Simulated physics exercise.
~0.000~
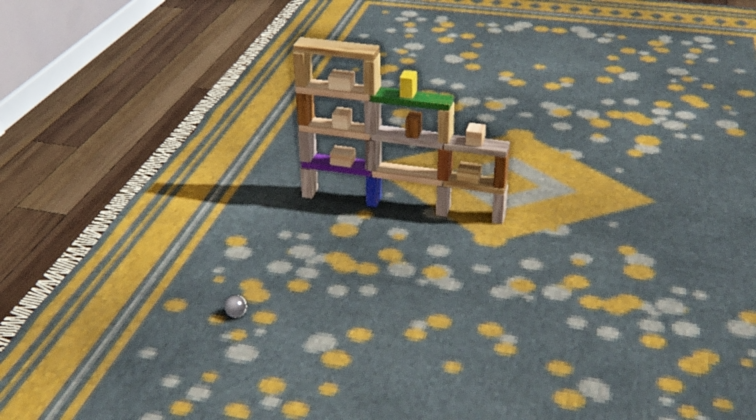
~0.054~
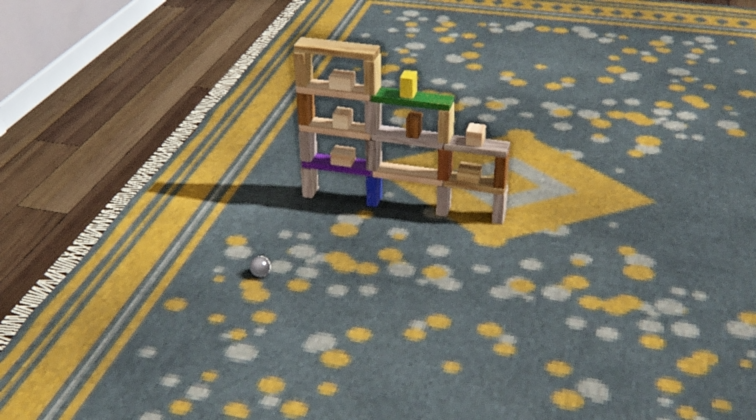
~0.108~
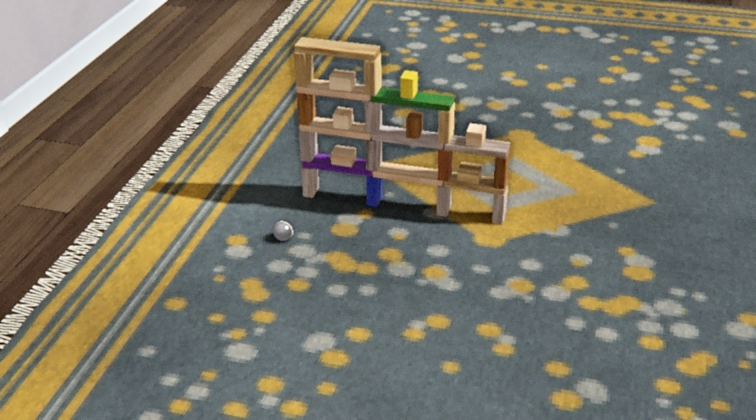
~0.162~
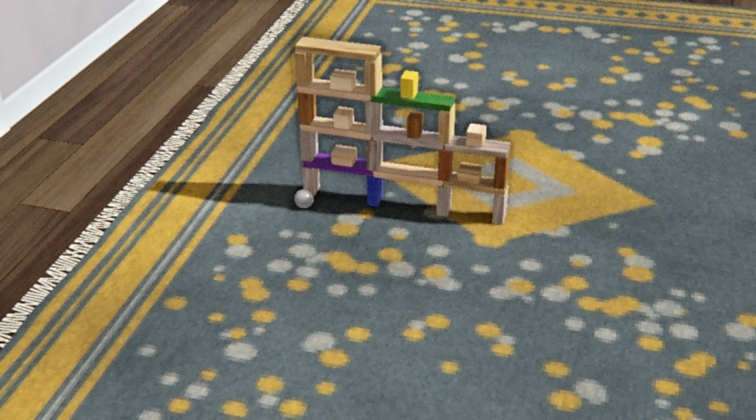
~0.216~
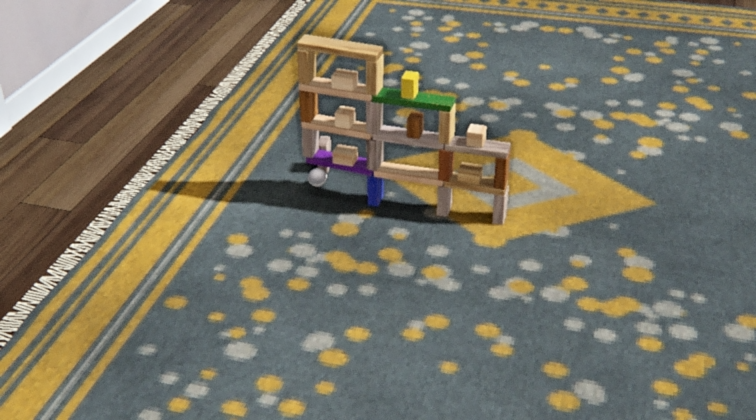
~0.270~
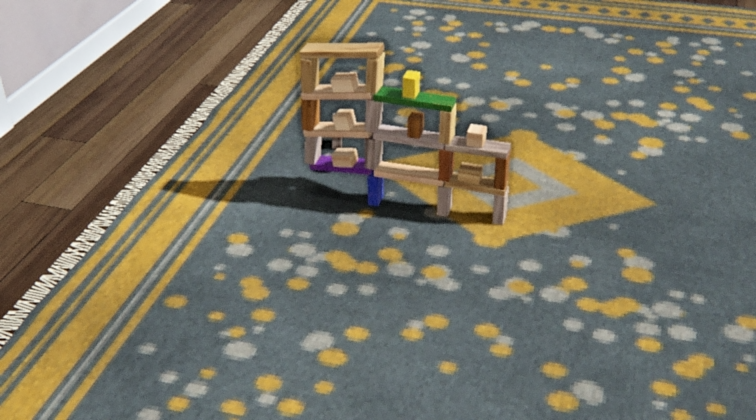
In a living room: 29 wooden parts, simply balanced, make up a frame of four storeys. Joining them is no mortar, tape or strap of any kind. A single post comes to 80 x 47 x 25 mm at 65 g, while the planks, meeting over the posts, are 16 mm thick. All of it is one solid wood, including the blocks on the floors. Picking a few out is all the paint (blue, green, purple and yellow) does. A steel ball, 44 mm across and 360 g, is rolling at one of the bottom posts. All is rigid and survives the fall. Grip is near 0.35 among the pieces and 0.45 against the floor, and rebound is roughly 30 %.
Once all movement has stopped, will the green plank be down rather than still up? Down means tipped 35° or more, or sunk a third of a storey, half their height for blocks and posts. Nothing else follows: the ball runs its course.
Yes, it ends up out of place.
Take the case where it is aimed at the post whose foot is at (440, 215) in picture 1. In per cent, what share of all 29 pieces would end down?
100 %.
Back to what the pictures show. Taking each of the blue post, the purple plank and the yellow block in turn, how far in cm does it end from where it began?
Displacements: Blue = 2, purple = 10, yellow = 32 (cm).
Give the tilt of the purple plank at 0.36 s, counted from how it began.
Around 30° from its start.
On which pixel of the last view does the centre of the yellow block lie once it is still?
I'd place it at about (358, 217) in the final view.
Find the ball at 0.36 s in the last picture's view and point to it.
Pixel position: Around (347, 135).
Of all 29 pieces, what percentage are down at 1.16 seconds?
By that time it is 90 percent.
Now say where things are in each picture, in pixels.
In the first picture (pixels give the middle of a visible side; the camera moves round a little), ball (236, 306) 42 cm from contact, 2.5 m/s; green plank (409, 103); blue post (371, 193); purple plank (335, 169); none has stirred.
The second picture shows ball (261, 266) 29 cm from contact, 2.5 m/s; green plank (410, 104).
The third picture shows ball (283, 231) 15 cm from contact, 2.5 m/s; green plank (410, 104).
The fourth picture shows ball (304, 199) 20 mm from contact, 2.4 m/s; green plank (410, 104).
The fifth picture shows ball (317, 177) after contact, 1.5 m/s; green plank (411, 104); purple plank (338, 167) 12 mm from its place; steepest lean 3°, the post at (307, 143); movement in 7 of them.
The sixth picture shows ball after contact, 1.5 m/s; green plank (412, 104); purple plank (339, 169) 12° from how it stood, 15 mm lower; yellow block (409, 88); movement in 14 of them.
After 0.36 s, ball still moving; 10 of the 29 pieces down; green plank 6° from how it stood; purple plank 29° from how it stood, 39 mm lower.
After 0.50 s, ball still moving; 16 of the 29 pieces down; green plank 56° from how it stood, 33 mm lower; yellow block on its side.
After 0.72 s, ball still moving; 19 of the 29 pieces down; green plank on its side; yellow block 40° from how it stood, 28 cm lower.
After 1.16 s, ball still moving; 26 of the 29 pieces down; green plank 51° from how it stood, 24 cm lower; yellow block on its side.
In the end (2.1 s), ball rolling away; 27 of the 29 pieces down; green plank 9° from how it stood, 26 cm lower; yellow block on its side; blue post 23 mm from its place. From the last view, middles, green plank near (286, 223), yellow block near (358, 217).
